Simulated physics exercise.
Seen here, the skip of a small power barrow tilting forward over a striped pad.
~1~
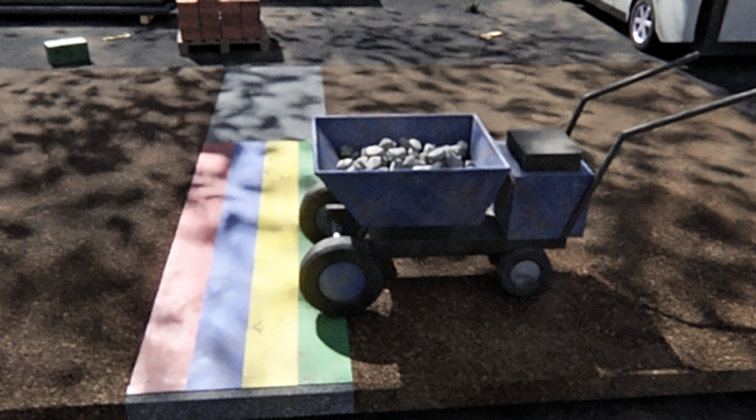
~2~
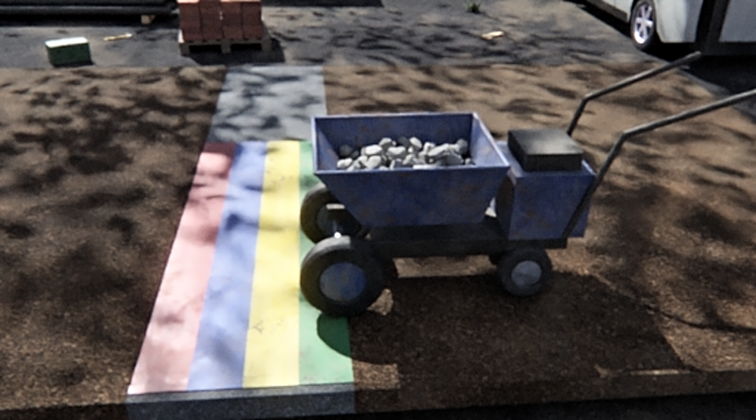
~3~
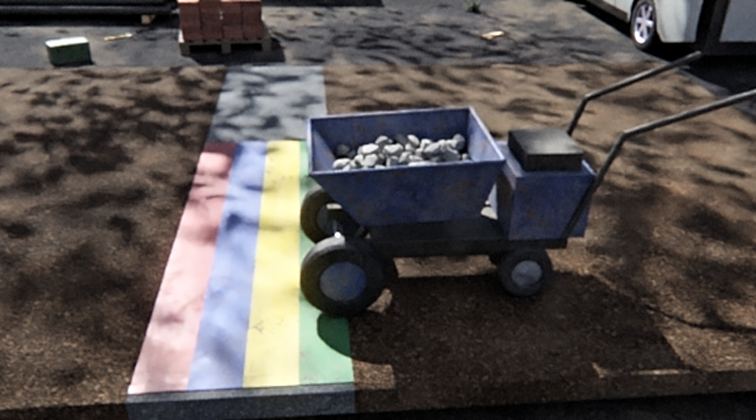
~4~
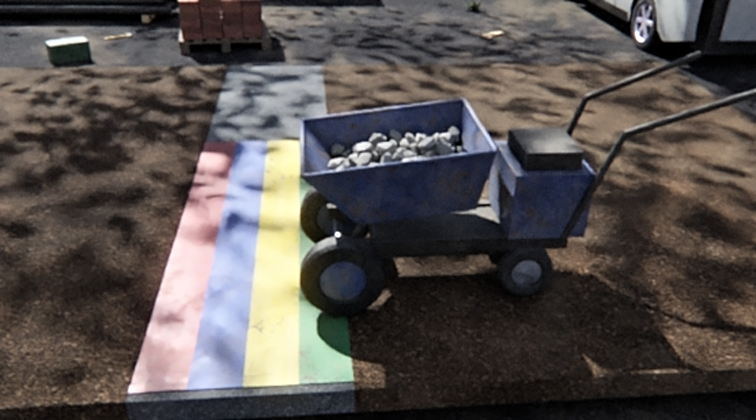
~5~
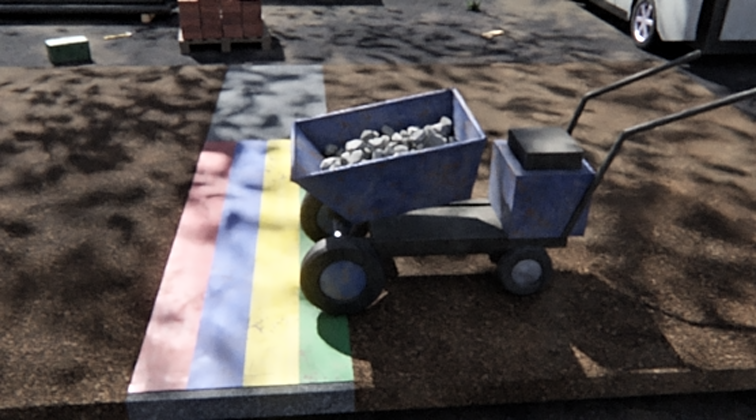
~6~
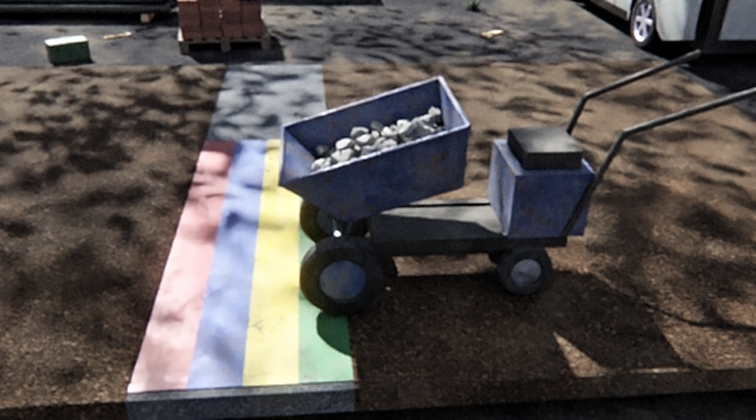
Blue skip of a small power barrow, loaded with broken stones, slowly tilting forward to the left over a colour-striped pad.
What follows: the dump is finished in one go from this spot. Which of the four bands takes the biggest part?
Most covered: The red band.
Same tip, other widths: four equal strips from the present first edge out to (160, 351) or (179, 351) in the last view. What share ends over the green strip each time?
About 0 and 0 per cent.
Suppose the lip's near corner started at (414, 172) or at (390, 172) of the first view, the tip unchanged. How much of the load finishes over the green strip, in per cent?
The first gives 20 %, the second 0 %.
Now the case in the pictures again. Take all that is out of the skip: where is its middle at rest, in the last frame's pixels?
Close to (182, 277).
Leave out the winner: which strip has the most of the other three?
It is the blue strip.
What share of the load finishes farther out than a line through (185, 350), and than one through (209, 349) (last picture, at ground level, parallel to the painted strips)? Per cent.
About 70 and 80 per cent.
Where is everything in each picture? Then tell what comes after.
The first frame shows lip of the skip (317, 174), level; top of the load (409, 163), broken stones; green strip (323, 341); yellow strip (272, 343); blue strip (220, 346); red strip (167, 348).
The second frame shows lip of the skip (316, 174), level; top of the load (409, 162).
The third frame shows lip of the skip (311, 175), tipped barely; top of the load (415, 163).
The fourth frame shows lip of the skip (303, 177), tipped a little; top of the load (417, 151).
The fifth frame shows lip of the skip (292, 180), tipped a little; top of the load (423, 146).
The sixth frame shows lip of the skip (280, 185), tipped clearly; top of the load (429, 137); green strip (324, 339); yellow strip (273, 341); blue strip (221, 344); red strip (168, 346).
Just after the last frame, skip tipped steeply; every one in the skip.
A moment on, skip tipped right over; the larger part in the skip; about a tenth over the blue strip; about a tenth over the red strip; just a few falling.
Further on, skip tipped right over; about a tenth in the skip; roughly a quarter over the blue strip; roughly half over the red strip; roughly a quarter off the paint.
When it is over, skip tipped right over; just a few in the skip; not one over the green strip; not one over the yellow strip; roughly a quarter over the blue strip; roughly half over the red strip; roughly a third off the paint.
